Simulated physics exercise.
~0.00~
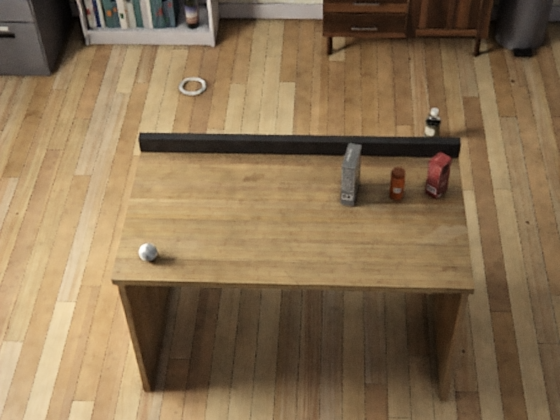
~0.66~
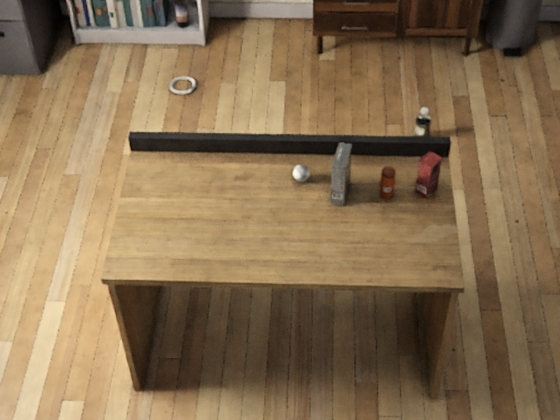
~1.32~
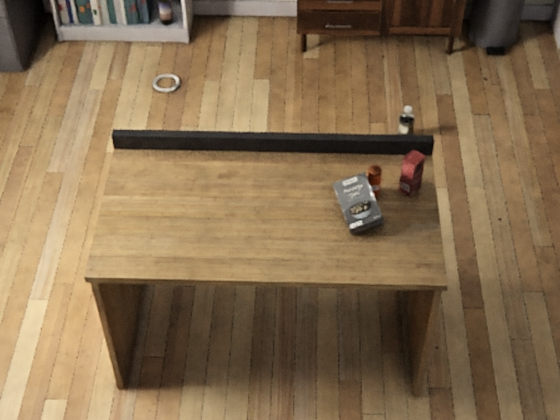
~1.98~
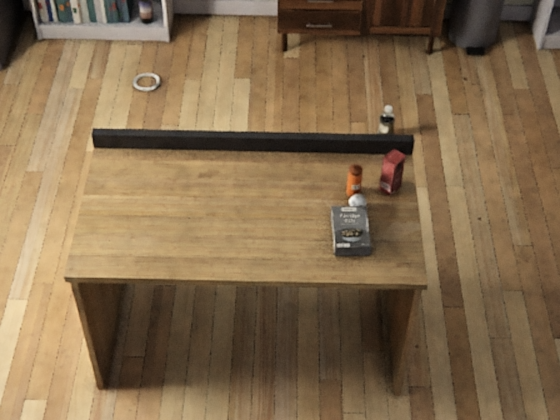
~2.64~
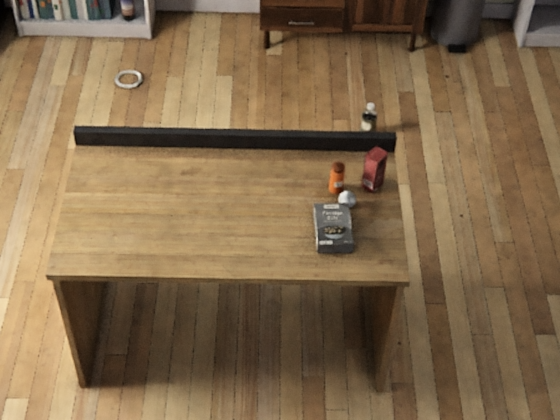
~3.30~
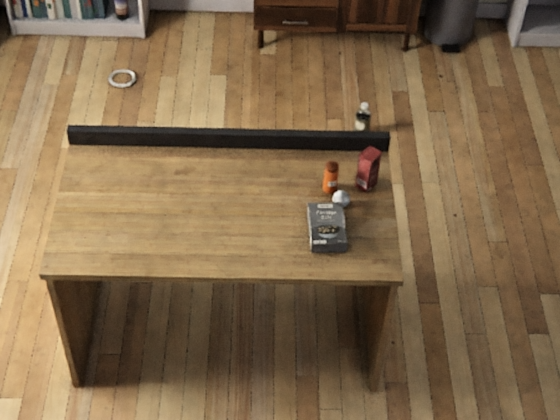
On a wooden table, a white ball rolls right into a grey packet, which topples and lies flat beside upright containers.
